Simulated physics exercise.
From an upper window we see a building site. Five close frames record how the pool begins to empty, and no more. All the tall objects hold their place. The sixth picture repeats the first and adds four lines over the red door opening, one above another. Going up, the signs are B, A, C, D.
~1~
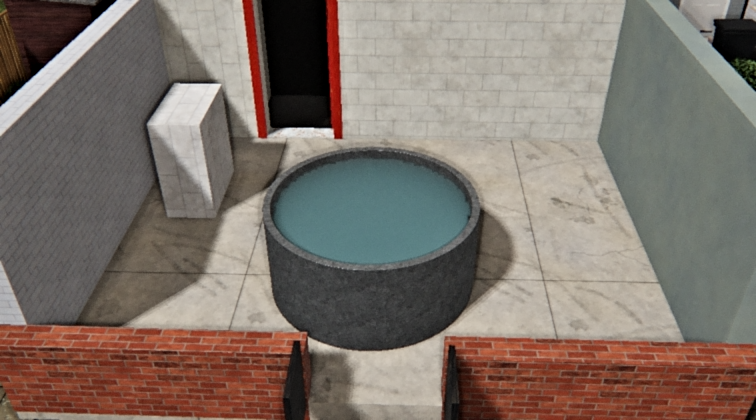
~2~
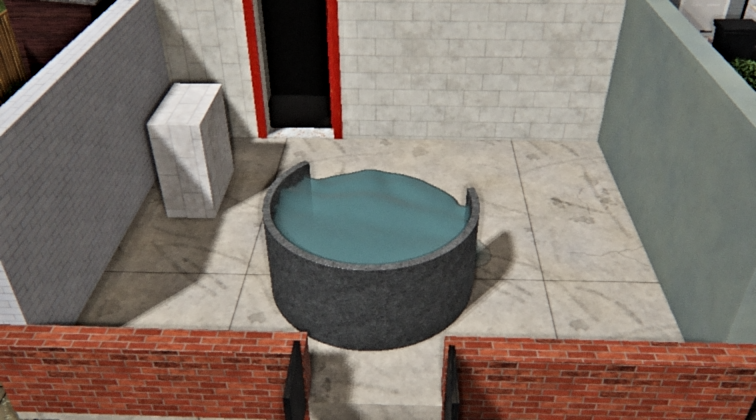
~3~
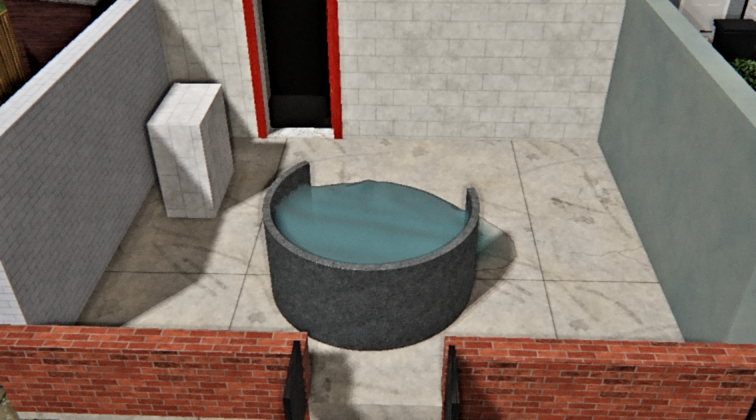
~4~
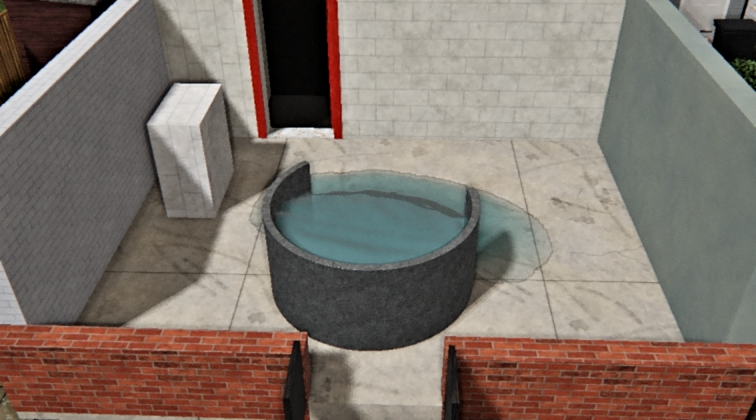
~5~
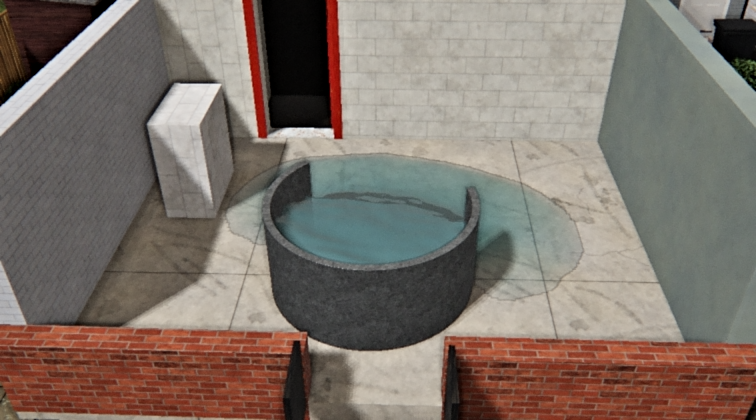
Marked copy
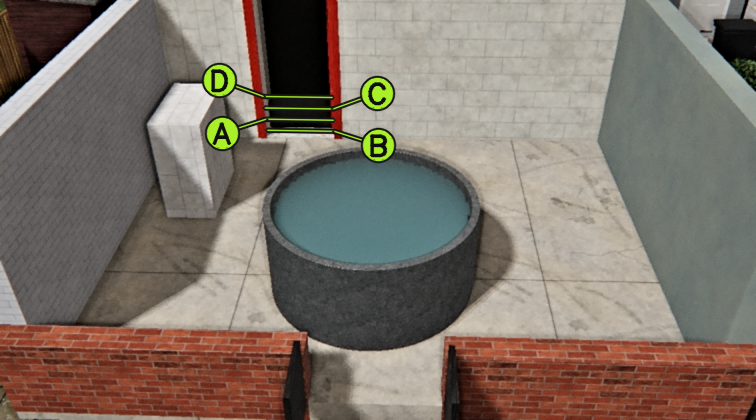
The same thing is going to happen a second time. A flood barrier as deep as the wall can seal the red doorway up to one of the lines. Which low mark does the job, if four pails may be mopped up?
A.
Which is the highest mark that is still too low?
B it is.
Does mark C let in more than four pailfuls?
No, not at all.
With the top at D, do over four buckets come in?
No.
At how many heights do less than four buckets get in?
Three of them.
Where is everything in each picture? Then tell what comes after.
Water in the pool at rest, its middle at (371, 208); foot of the red doorway at (301, 138); open gate at (376, 330).
Water covers 3 % of the ground, its front hidden from here.
Water covers 8 % of the ground and shows as far out as (508, 253).
Water covers 17 % of the ground and shows as far out as (537, 253).
Water covers 29 % of the ground and shows as far out as (574, 243).
On the marked copy, A at (299, 119); B at (300, 130); C at (298, 108); D at (298, 96); from the bottom up B, A, C, D.
Choosing A, a bucket or two gets in.
Choosing B, about 13 bucketfuls get in.
Choosing C, nothing gets over.
Choosing D, nothing gets over.
